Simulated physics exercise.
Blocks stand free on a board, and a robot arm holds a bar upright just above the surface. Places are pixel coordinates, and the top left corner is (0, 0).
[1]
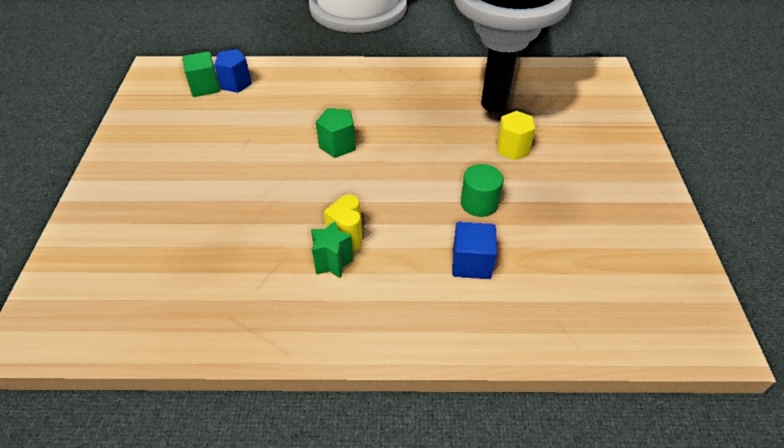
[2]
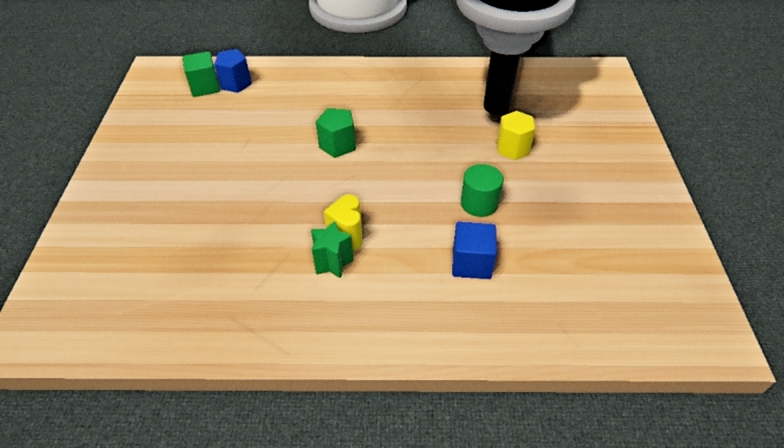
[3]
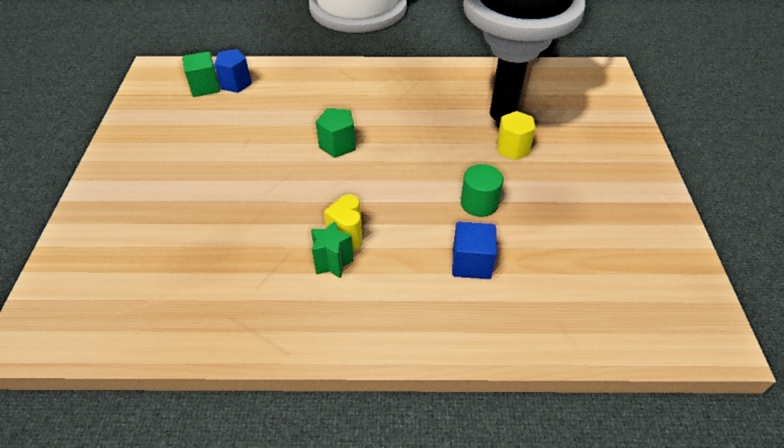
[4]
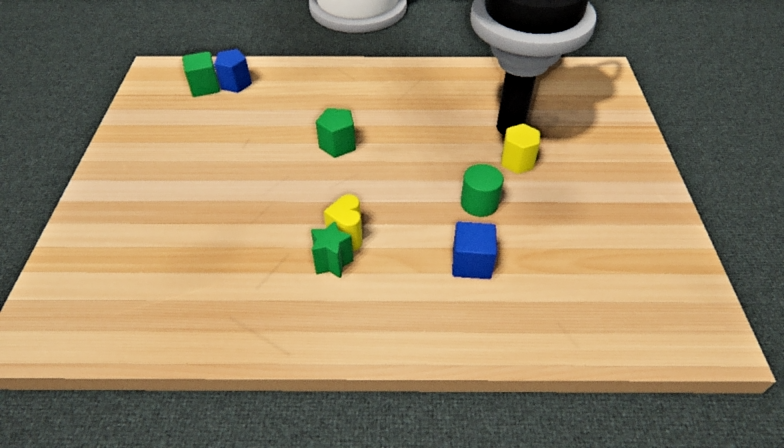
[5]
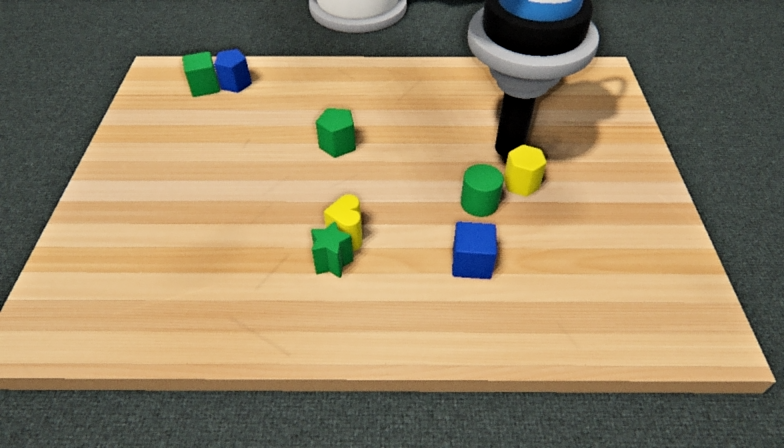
We see colored blocks scattered on a wooden board as a robot arm's black bar, near the upper right, shifts slightly right, then moves toward the viewer, pushing the yellow hexagon a short way forward beside the green cylinder.
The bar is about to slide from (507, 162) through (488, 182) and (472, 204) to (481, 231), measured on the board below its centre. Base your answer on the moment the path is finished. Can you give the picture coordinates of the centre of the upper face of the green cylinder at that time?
My estimate: (472, 231).
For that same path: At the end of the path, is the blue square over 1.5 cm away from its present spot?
Short answer: Yes.
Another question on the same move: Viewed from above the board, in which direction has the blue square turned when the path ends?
It goes round opposite to clock hands.
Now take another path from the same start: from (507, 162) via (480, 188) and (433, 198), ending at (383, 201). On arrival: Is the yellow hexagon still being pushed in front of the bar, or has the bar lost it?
It escapes to one side.
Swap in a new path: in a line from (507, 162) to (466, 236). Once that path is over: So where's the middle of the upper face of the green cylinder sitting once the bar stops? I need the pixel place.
Its top centre lands on (439, 225).
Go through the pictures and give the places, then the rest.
The first frame shows lower end of the bar at (494, 105), tops of blocks, blue square at (476, 237), green cylinder at (484, 176), yellow hexagon at (519, 122).
The second frame shows bar at (497, 107), blocks as before.
The third frame shows bar at (503, 114), blocks as before.
The fourth frame shows bar at (510, 128), yellow hexagon at (523, 135).
The fifth frame shows bar at (509, 149), blue square at (476, 237), green cylinder at (484, 176), yellow hexagon at (528, 157).
On the path given first. One third of the way, bar at (490, 169); yellow hexagon at (528, 161), turned 15° anticlockwise.
Two thirds of the way, bar at (474, 190); green cylinder at (472, 203); yellow hexagon at (528, 161), turned 15° anticlockwise.
At the end, bar at (484, 218); blue square at (474, 266), turned 20° anticlockwise; green cylinder at (472, 231); yellow hexagon at (528, 161), turned 15° anticlockwise.
